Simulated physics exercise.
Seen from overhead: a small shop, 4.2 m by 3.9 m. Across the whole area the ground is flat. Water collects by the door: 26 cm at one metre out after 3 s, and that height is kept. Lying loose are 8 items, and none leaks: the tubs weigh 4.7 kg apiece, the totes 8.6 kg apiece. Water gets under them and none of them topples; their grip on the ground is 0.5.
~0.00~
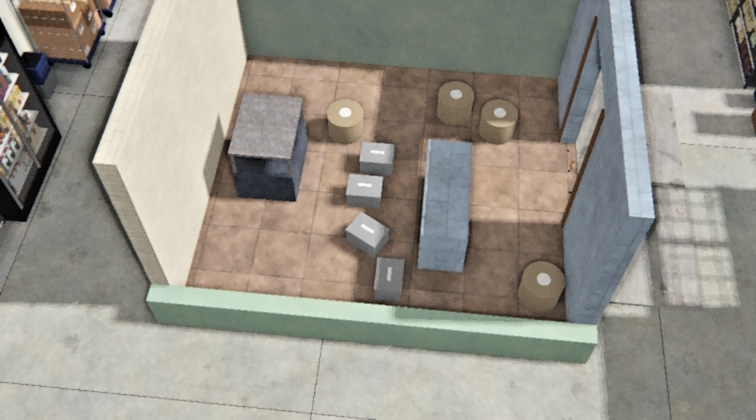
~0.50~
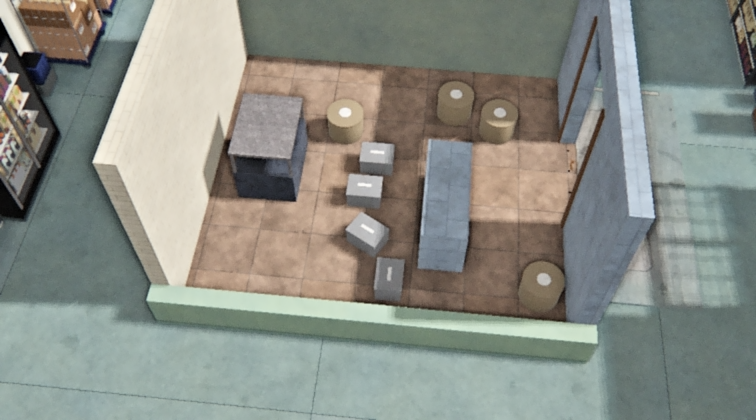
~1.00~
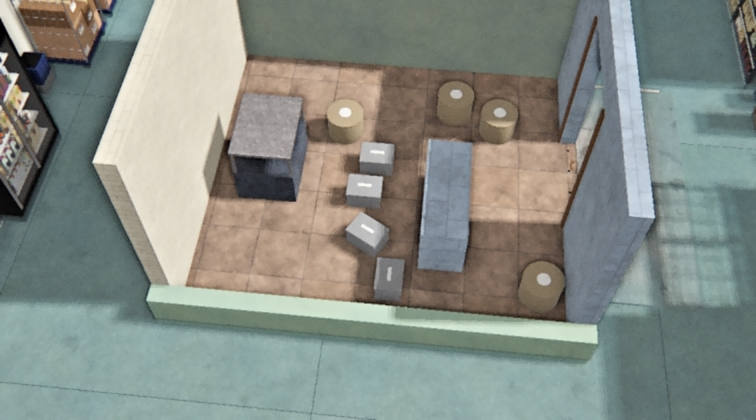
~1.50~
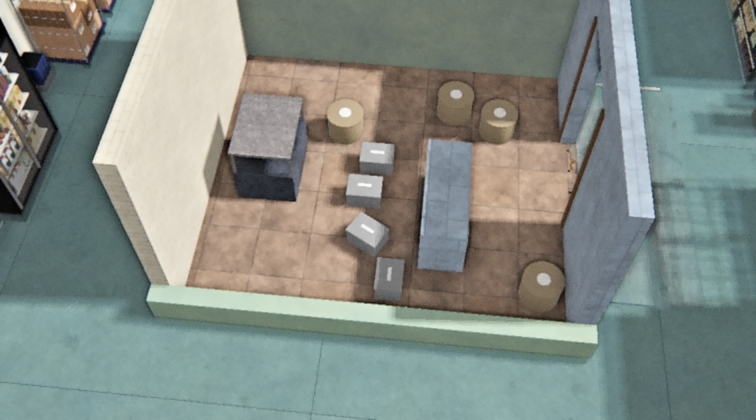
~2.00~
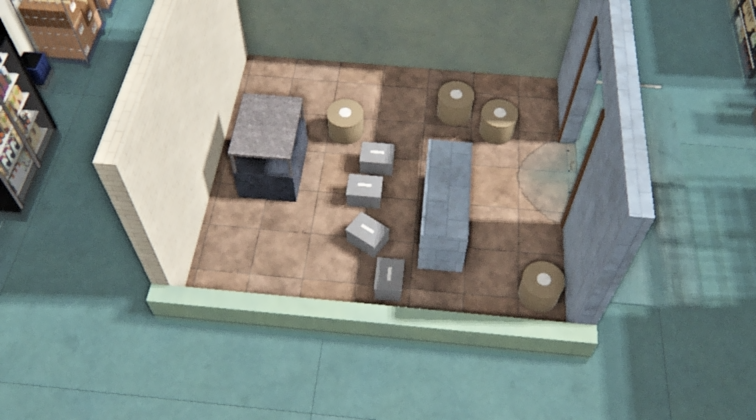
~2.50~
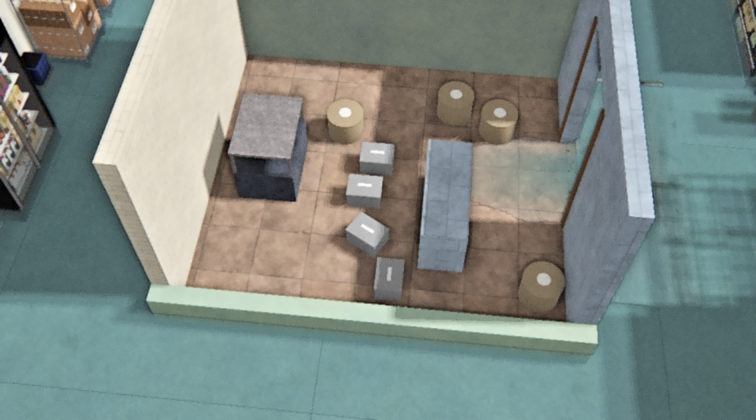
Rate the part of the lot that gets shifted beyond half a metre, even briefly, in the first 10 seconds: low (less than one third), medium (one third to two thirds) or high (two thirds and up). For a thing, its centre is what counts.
Medium.
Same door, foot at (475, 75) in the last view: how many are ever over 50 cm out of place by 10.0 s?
That gives 8 of them.
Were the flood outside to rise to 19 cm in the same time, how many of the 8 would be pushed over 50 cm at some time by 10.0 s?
Count: 4.
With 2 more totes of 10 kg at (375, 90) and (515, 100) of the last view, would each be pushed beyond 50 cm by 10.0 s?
So the first ends up beyond that distance while the second ends up within that distance.
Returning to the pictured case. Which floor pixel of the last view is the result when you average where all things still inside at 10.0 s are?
They average out to somewhere around (390, 208).
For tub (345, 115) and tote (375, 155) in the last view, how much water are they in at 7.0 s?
First about 12 cm, second about 5 cm.
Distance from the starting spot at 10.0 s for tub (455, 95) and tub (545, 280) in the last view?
First 250 cm, then 30 cm.
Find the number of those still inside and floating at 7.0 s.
Tally: 4 of them.
After 3.5 s 0 of 8 are over 50 cm from their spots; 0 afloat.
After 4.5 s 3 of 8 are over 50 cm from their spots; 2 afloat.
After 7.0 s 4 of 8 are over 50 cm from their spots; 4 afloat.
After 10.0 s 3 of 8 are over 50 cm from their spots, and 5 have been at some point; 8 afloat.
